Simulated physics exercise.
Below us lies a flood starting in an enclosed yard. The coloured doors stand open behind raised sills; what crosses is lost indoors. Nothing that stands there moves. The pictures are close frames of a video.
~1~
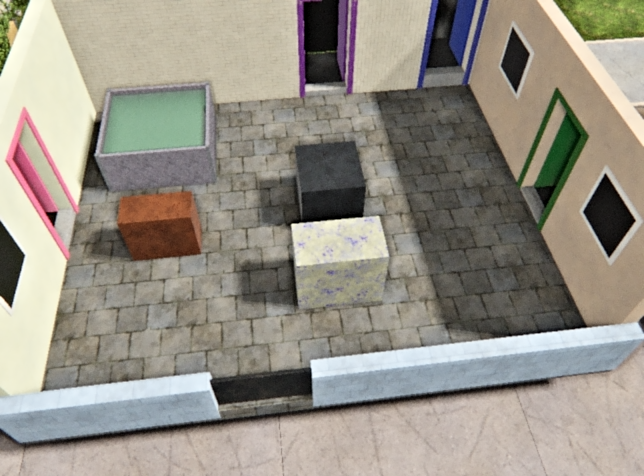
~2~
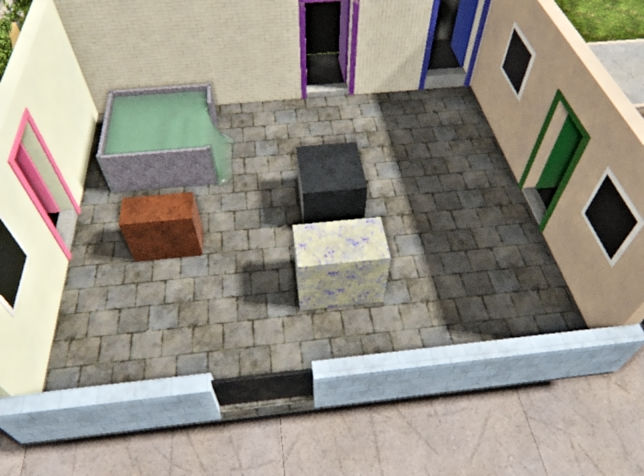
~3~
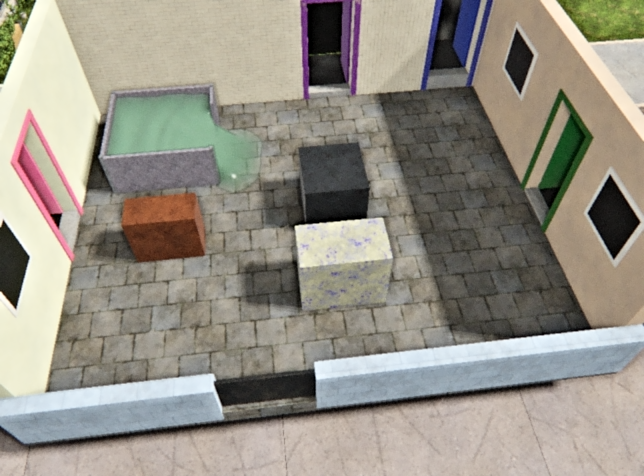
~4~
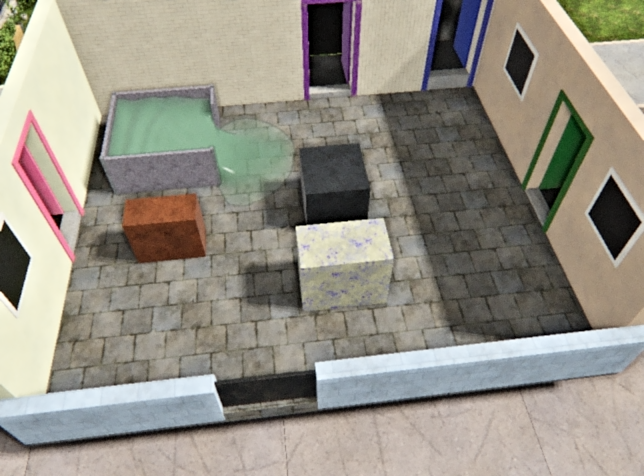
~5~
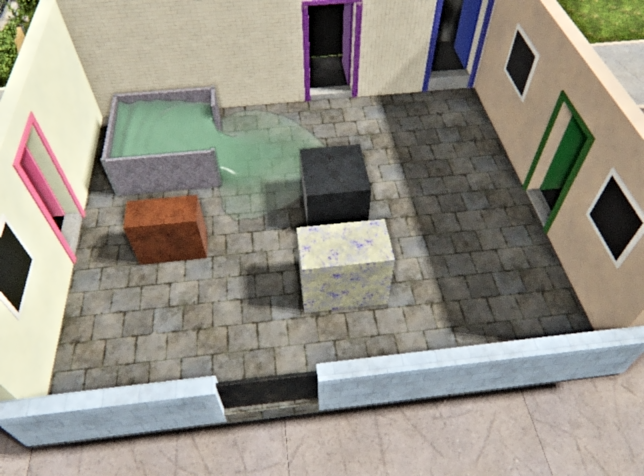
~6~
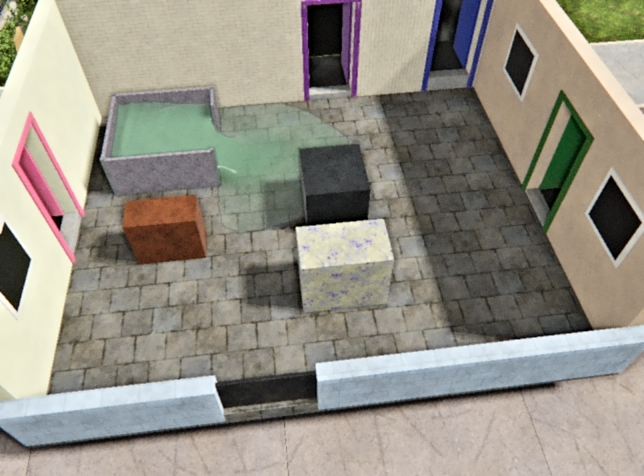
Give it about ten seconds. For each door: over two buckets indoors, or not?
One by one: The blue door holds within the limit; the purple door holds within the limit; the green door floods; the pink door holds within the limit.
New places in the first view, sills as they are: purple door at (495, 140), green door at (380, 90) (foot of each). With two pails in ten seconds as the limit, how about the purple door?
One by one: The purple door floods.
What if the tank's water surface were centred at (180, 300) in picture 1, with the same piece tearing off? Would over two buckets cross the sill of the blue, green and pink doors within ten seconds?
Blue lets less in, green lets more in, pink lets less in.
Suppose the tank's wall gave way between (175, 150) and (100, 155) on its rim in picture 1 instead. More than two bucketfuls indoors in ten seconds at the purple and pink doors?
Then: The purple one holds; the pink one passes that mark.
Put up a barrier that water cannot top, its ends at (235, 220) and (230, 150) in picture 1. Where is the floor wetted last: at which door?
The one in green.
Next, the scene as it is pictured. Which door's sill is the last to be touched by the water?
It is the pink one.
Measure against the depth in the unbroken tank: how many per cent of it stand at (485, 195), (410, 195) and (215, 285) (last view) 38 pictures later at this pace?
In turn 12, 8 and 2 in a hundred.
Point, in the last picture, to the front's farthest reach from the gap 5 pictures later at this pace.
I would point to (485, 154).
A moment on, water covers 30 % of the floor; the blue door not reached, the purple door wet at the sill, nothing in, the green door not reached, the pink door not reached.
Next, water covers 40 % of the floor; the blue door wet at the sill, nothing in, the purple door wet at the sill, nothing in, the green door wet at the sill, nothing in, the pink door not reached.
Then, water covers 60 % of the floor; the blue door wet at the sill, nothing in, the purple door wet at the sill, nothing in, the green door under two buckets in, the pink door not reached.
Later, water covers 75 % of the floor; the blue door wet at the sill, nothing in, the purple door wet at the sill, nothing in, the green door over two buckets in, the pink door not reached.
In the end, water covers 90 % of the floor; the blue door wet at the sill, nothing in, the purple door wet at the sill, nothing in, the green door over two buckets in, the pink door wet at the sill, nothing in.
